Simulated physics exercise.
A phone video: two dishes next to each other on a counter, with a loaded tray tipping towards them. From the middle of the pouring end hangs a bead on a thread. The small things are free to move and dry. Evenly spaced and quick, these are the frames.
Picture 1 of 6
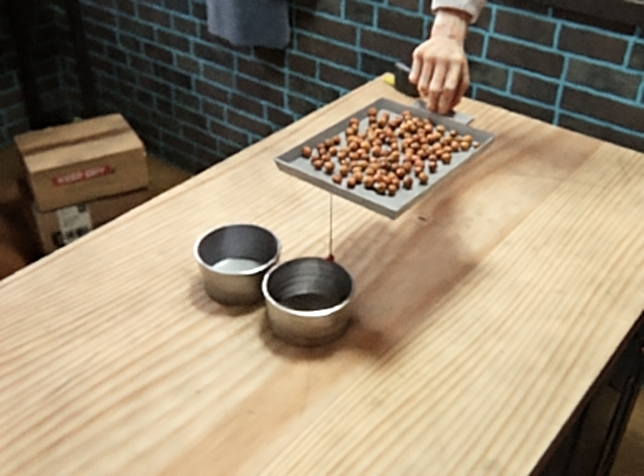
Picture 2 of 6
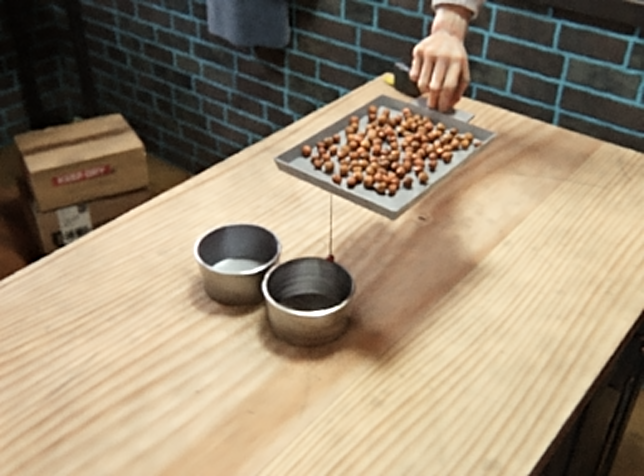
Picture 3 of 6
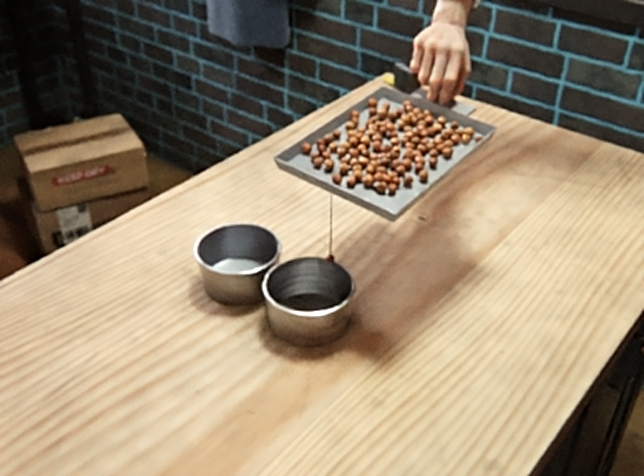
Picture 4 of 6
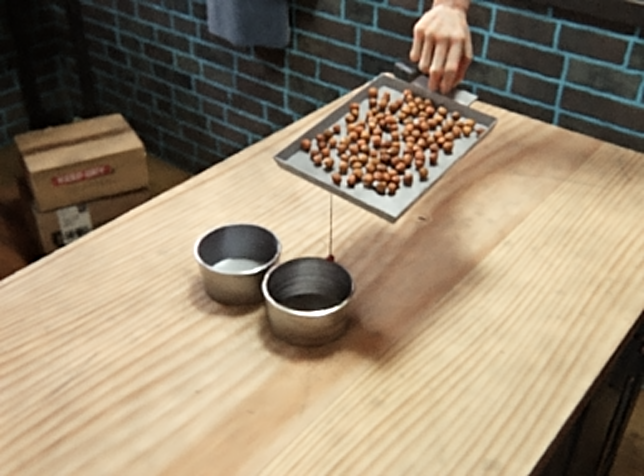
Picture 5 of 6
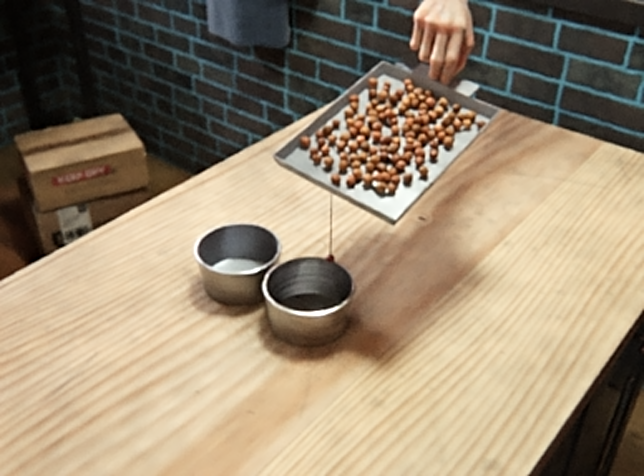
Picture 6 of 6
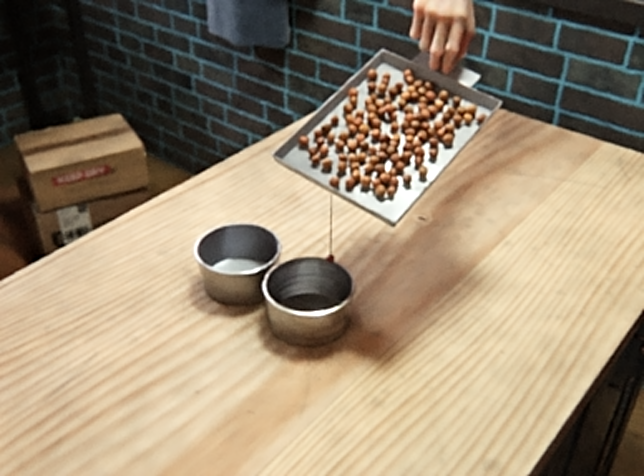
At first, a hand holds a grey tray of hazelnuts nearly level above a wooden table, with a bead hanging on a thread near two round metal dishes. The hand then gradually raises the far end, tilting the tray towards the viewer, and some of the nuts shift slightly while the dishes stay still.
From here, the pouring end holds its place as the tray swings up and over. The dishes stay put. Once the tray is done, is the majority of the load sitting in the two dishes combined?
Minority caught.
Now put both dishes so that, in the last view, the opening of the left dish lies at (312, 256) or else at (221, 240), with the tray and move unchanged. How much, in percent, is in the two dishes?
About 60% on the first try and 10% on the second.
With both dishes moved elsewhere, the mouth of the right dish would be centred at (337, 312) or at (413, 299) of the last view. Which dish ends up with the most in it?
Result, first place: The righthand one; second place: The righthand one.
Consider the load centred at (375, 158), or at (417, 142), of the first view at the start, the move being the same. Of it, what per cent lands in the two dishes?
First try 30 %, second try 20 %.
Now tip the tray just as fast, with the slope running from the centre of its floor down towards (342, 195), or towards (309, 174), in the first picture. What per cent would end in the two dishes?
About 50 % and 70 %.
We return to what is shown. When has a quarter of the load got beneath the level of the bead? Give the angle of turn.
I'd put it at about 95 degrees.
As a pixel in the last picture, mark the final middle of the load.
At about (357, 344).
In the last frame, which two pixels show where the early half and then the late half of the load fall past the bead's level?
(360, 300) first, (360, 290) later.
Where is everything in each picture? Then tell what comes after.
The first frame shows corners of the pouring end (279, 158) and (395, 207), level; middle of the load (395, 148), hazelnuts; left dish (210, 281); right dish (280, 321); bead on its thread (330, 258).
The second frame shows corners of the pouring end (279, 158) and (395, 208), level; middle of the load (395, 146).
The third frame shows corners of the pouring end (278, 157) and (395, 210), tipped barely, lowest at the right corner; middle of the load (395, 142).
The fourth frame shows corners of the pouring end (278, 156) and (394, 213), tipped a little, lowest at the right corner; middle of the load (396, 136).
The fifth frame shows corners of the pouring end (277, 155) and (394, 215), tipped a little, lowest at the right corner; middle of the load (396, 130).
The sixth frame shows corners of the pouring end (277, 154) and (394, 218), tipped clearly, lowest at the right corner; middle of the load (395, 127), roughly a third on the move; left dish (210, 281); right dish (280, 321).
Just after the last frame, tray tipped steeply; almost all on the tray; just a few in the right dish; just a few outside both; about a tenth in the air.
A moment on, tray tipped past a quarter turn; about a tenth on the tray; roughly a quarter in the right dish; roughly half outside both; roughly a quarter in the air.
Further on, tray tipped past a quarter turn; roughly a third in the right dish; roughly two thirds outside both.
When it is over, tray tipped past a quarter turn; roughly a third in the right dish; not one in the left dish; roughly two thirds outside both.
